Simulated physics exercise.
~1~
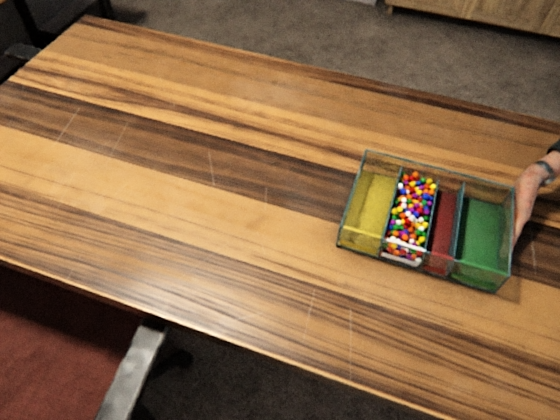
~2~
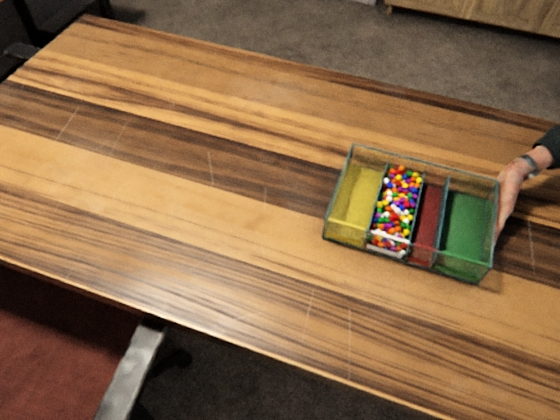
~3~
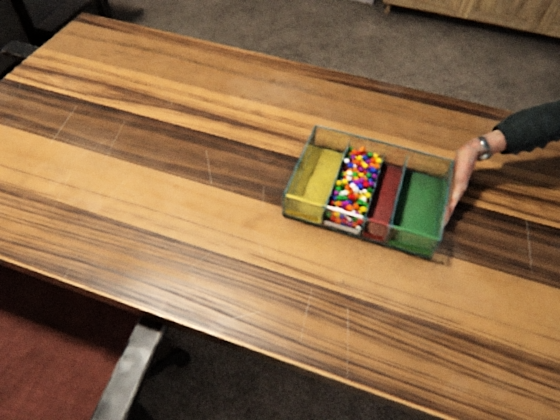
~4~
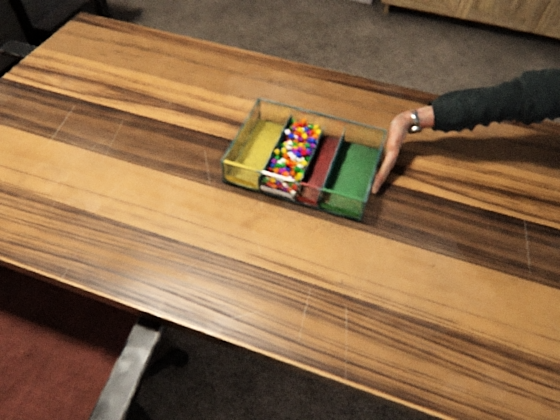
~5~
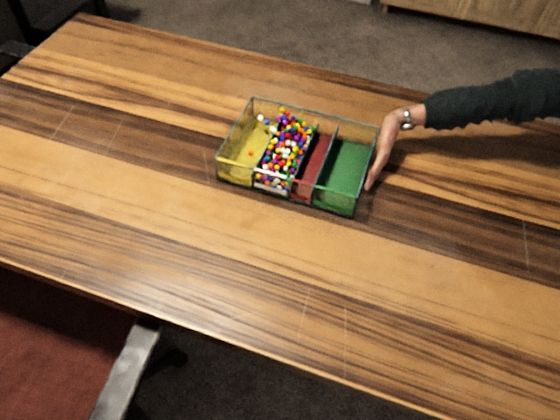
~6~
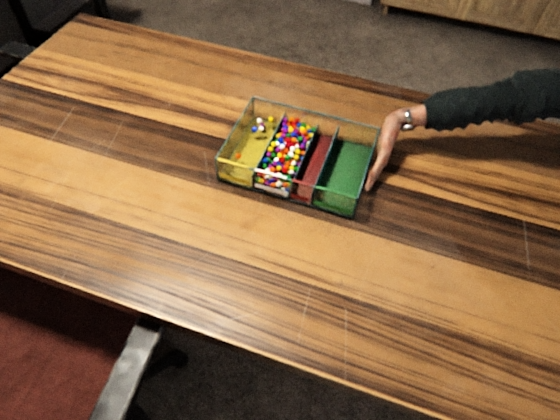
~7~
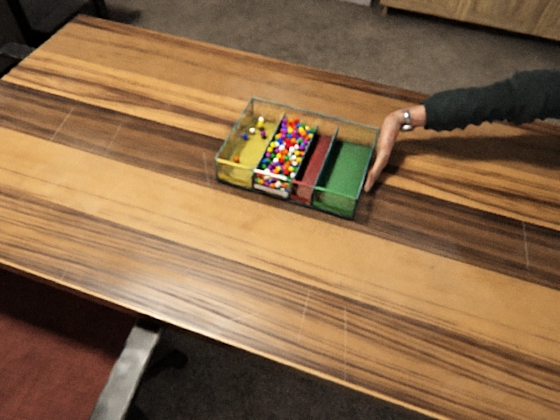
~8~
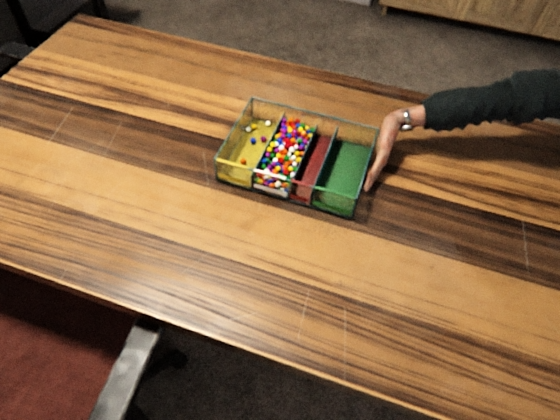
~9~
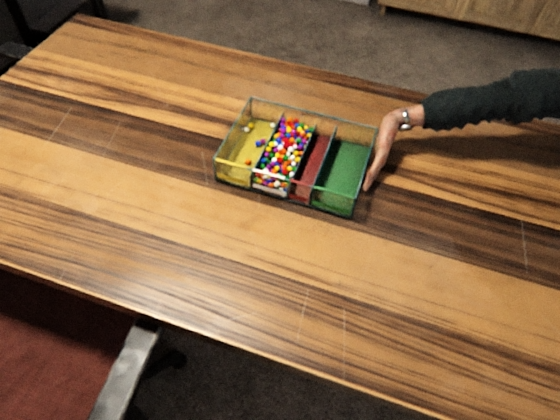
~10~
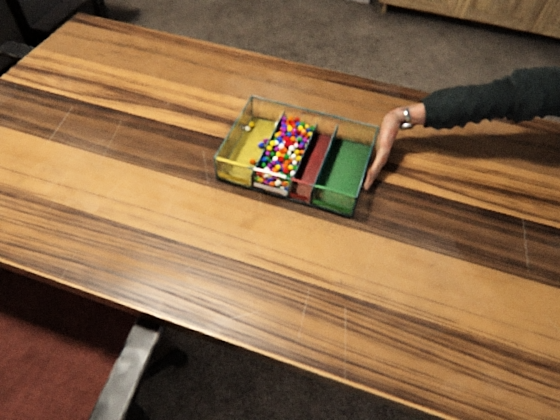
A clear tray slides left beside a hand and stops, spilling some beads into its yellow section.
